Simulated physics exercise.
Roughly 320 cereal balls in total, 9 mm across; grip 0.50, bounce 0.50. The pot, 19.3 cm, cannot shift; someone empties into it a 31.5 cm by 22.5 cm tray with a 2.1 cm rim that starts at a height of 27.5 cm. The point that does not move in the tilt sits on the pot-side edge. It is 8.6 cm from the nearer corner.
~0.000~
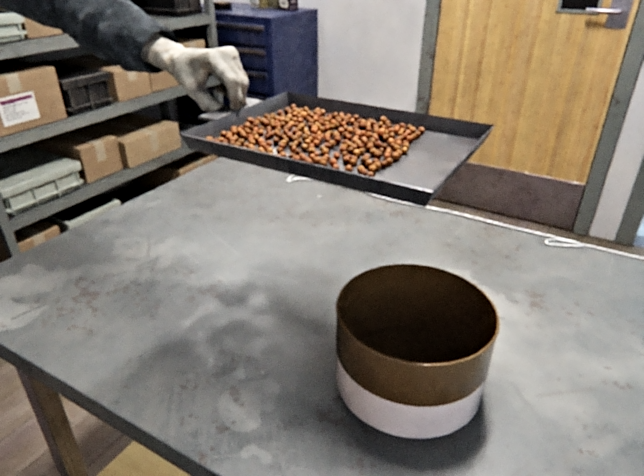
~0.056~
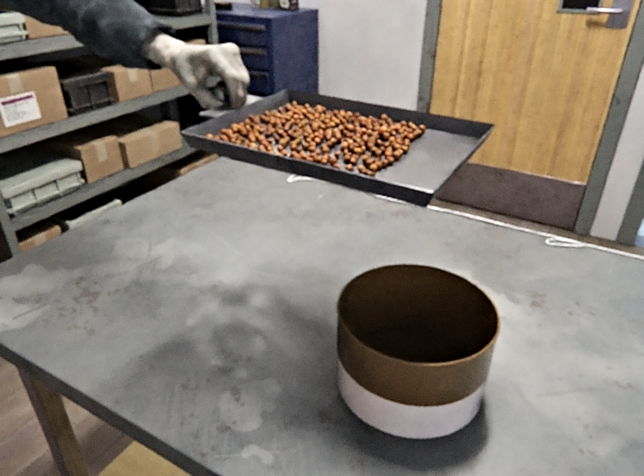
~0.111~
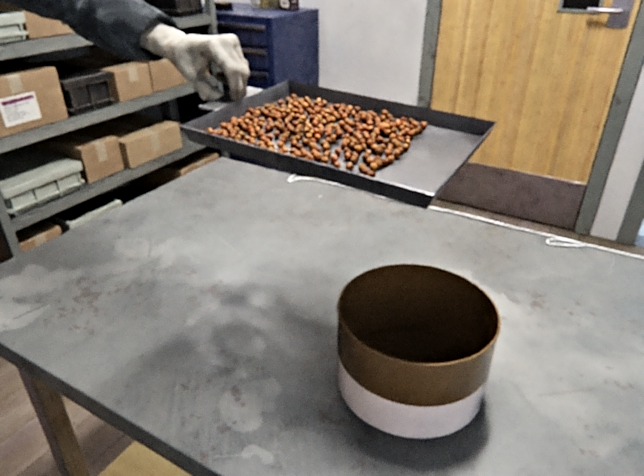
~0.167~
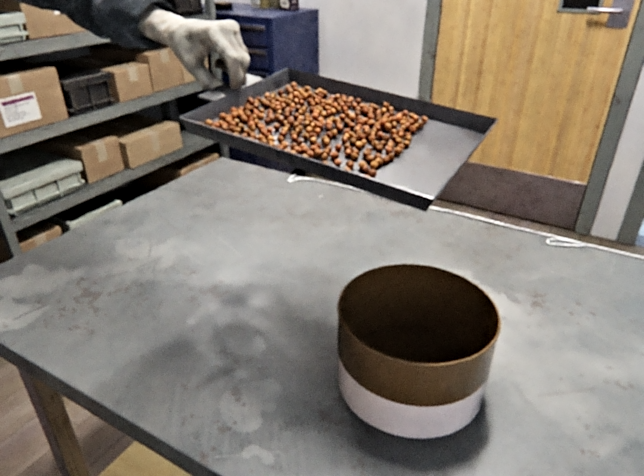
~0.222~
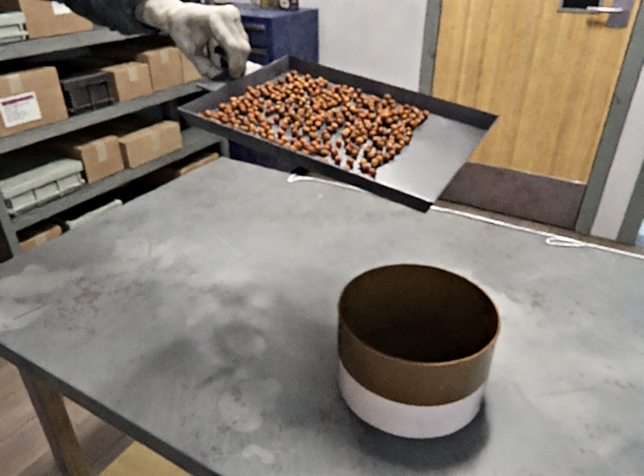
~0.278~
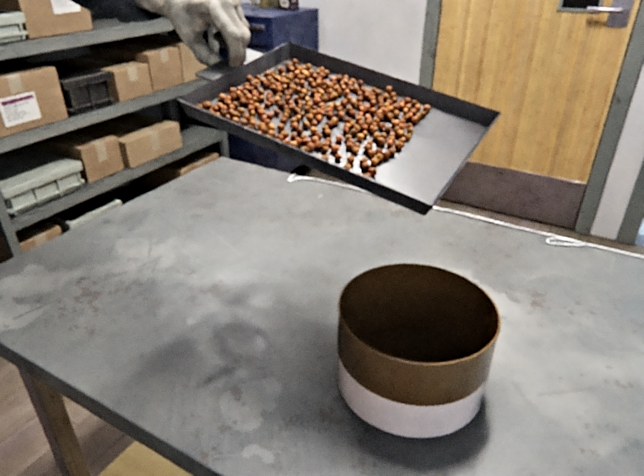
A gloved hand tilts a dark tray of small brown balls toward its right front corner.
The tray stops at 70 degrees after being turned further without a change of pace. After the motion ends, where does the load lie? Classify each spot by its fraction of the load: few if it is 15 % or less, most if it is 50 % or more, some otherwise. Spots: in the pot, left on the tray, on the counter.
Pot: Most. Tray: Some. Counter: Few.
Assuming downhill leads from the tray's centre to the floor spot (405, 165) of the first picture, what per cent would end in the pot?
I'd estimate about 15 %.
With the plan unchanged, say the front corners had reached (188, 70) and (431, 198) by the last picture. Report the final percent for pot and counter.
Pot 45; counter 25.
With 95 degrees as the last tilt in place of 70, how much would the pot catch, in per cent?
It would be near 95 per cent.
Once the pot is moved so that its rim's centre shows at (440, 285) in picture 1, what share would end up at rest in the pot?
Roughly 15 percent would end up there.
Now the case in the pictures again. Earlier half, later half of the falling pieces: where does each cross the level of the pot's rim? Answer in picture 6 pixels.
Around (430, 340), then (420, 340).
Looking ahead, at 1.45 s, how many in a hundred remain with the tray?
Load share: Around 70%.
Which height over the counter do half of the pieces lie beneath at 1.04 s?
Roughly 28 centimetres.
After 0.74 s, tilt 40 degrees; the tray holds 100 %, the pot 0 %.
After 1.04 s, tilt 58 degrees; the tray holds 90 %, the pot 0 %.
After 1.45 s, tilt 70 degrees; the tray holds 70 %, the pot 25 %.
At rest (3.6 s), pot 75 %, tray 25 %, counter 5 %.
